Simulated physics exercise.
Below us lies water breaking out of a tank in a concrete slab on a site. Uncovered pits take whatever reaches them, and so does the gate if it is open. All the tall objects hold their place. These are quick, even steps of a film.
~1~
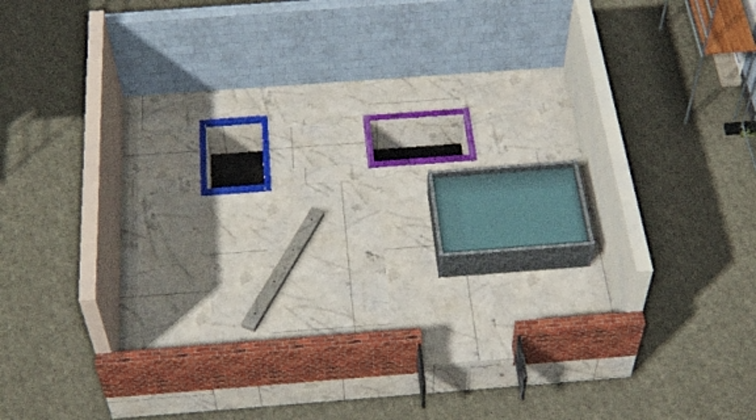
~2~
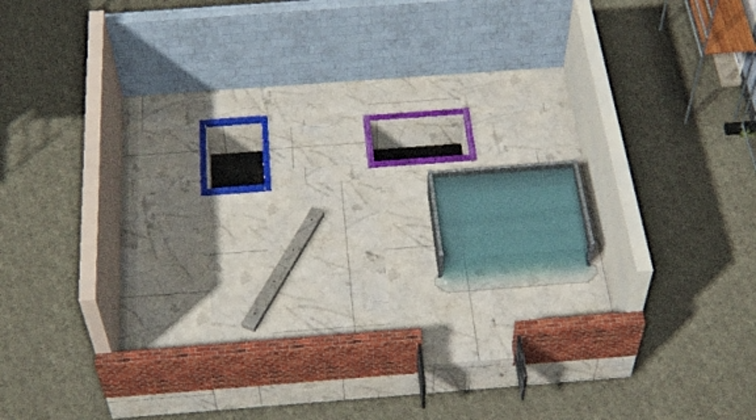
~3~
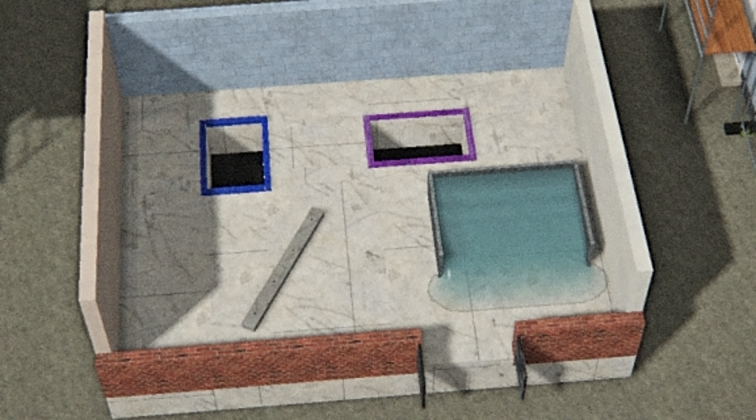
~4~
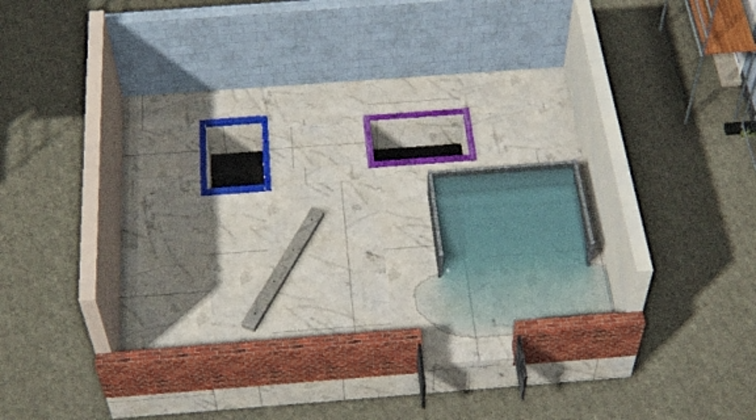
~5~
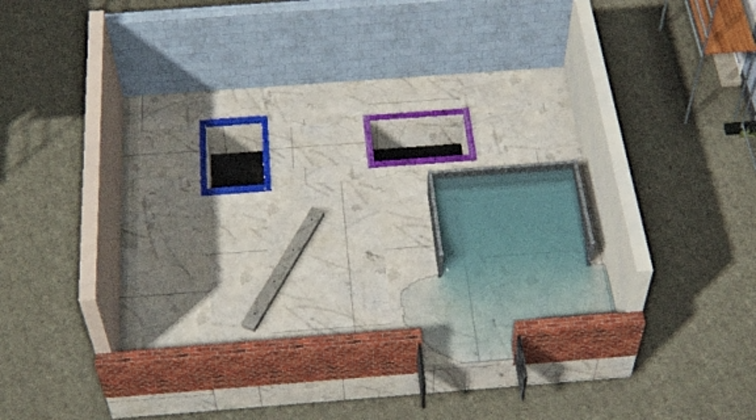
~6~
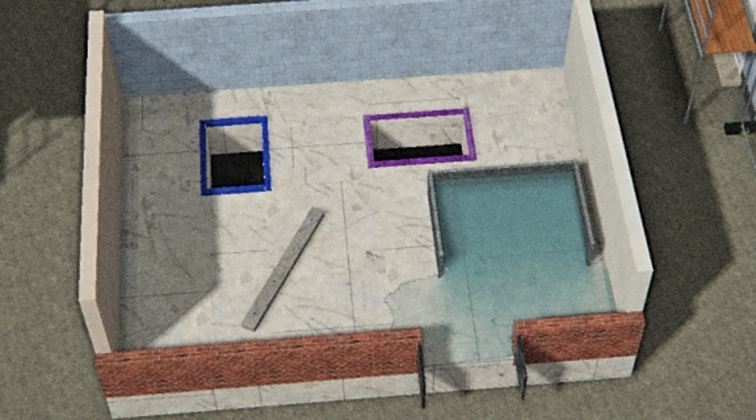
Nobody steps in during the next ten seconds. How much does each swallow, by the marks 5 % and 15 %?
In the end: The gate takes more than 15 %; the blue pit takes less than 5 %; the purple pit takes less than 5 %.
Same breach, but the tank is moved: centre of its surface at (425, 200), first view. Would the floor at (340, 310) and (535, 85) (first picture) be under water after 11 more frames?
In turn: Flooded, not flooded.
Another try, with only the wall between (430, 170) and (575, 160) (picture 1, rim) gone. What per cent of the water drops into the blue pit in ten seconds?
Roughly, in per cent: Blue 4.
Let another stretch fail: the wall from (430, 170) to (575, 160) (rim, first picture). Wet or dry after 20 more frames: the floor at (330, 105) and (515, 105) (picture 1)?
One after the other: Wet, awash.
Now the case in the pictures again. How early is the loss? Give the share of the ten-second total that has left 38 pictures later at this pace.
I make it 80 per cent.
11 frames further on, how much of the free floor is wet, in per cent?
Close to 15 %.
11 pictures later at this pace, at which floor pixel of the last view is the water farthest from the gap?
Near (277, 363).
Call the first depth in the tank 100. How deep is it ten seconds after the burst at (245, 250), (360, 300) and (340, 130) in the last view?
Roughly 2, 6 and 2 per cent, in turn.
A moment on, water covers 15 % of the floor; the gate 9 %, the blue pit 0 %, the purple pit 0 %.
Next, water covers 15 % of the floor; the gate 19 %, the blue pit 0 %, the purple pit 0 %.
Then, water covers 30 % of the floor; the gate 29 %, the blue pit 0 %, the purple pit 0 %.
Later, water covers 40 % of the floor; the gate 36 %, the blue pit 0 %, the purple pit 0 %.
In the end, water covers 75 % of the floor; the gate 46 %, the blue pit 0 %, the purple pit 0 %.
